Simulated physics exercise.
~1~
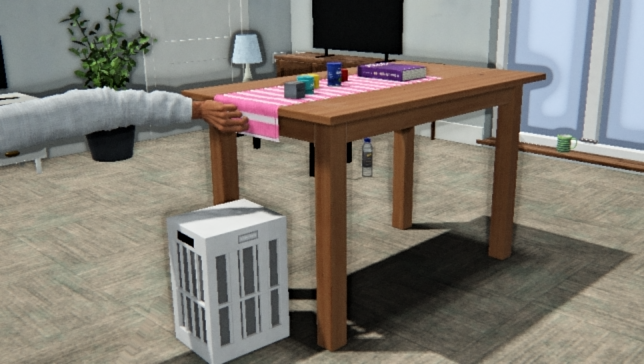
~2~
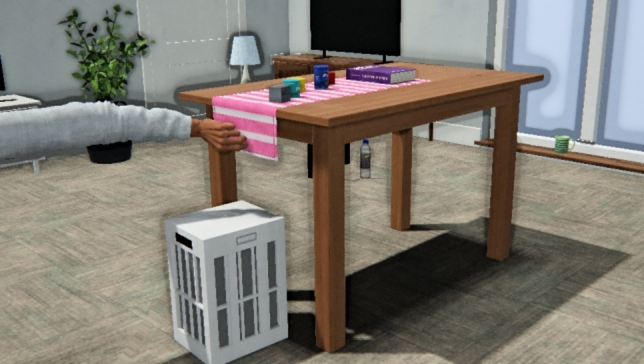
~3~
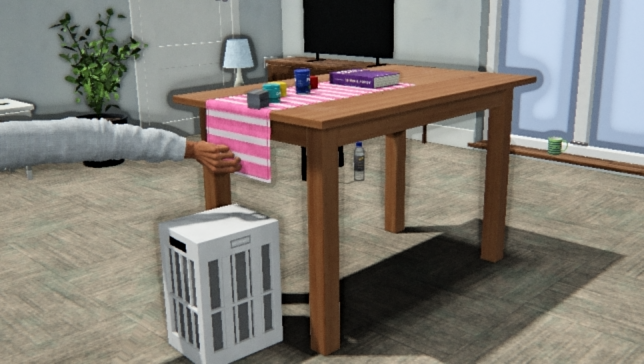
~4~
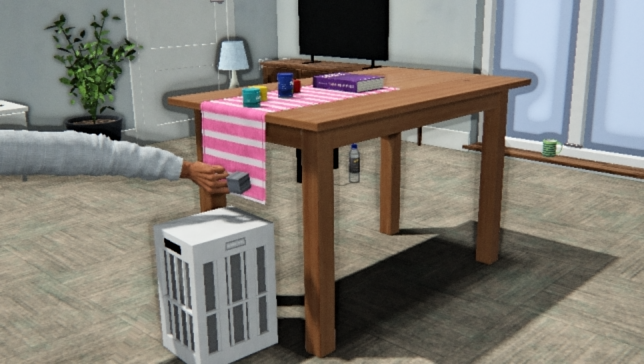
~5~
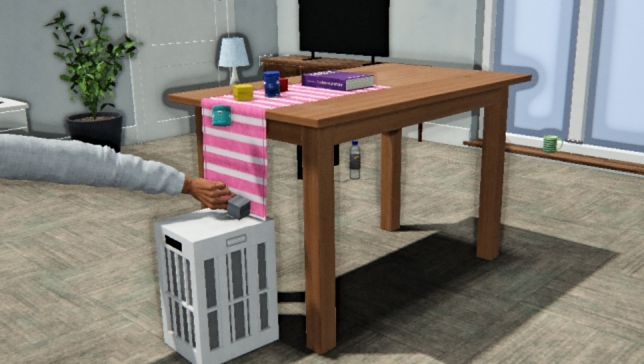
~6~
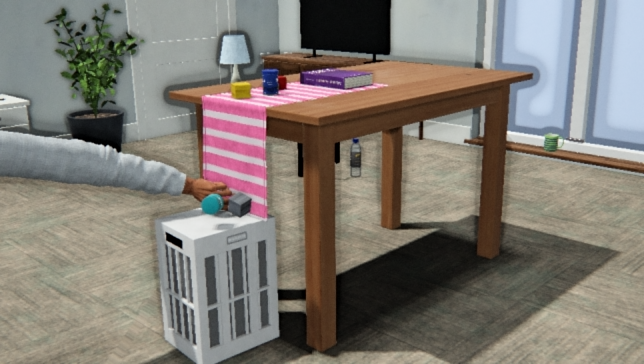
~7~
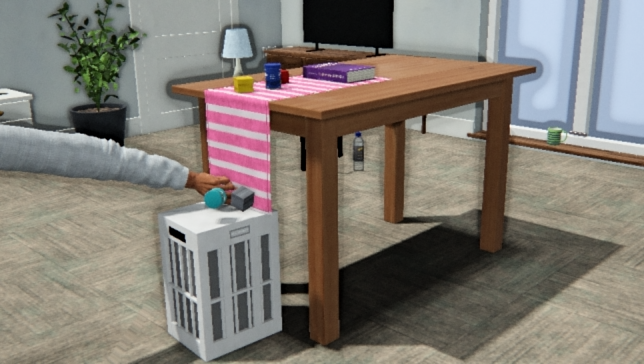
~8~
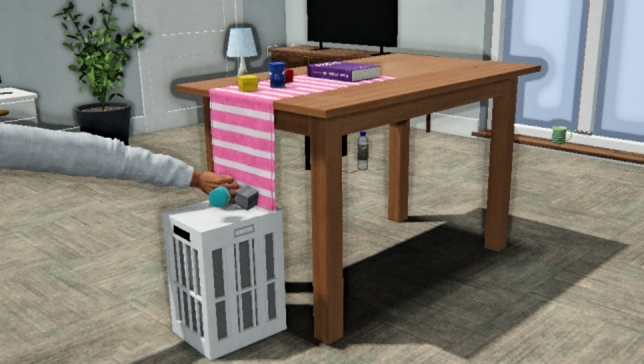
In a living room, a hand slowly pulled a pink striped cloth down over the table's edge, and a grey cube, then a turquoise pot, dropped onto the white crate below, while the yellow cube, blue can and purple book stayed on the table.
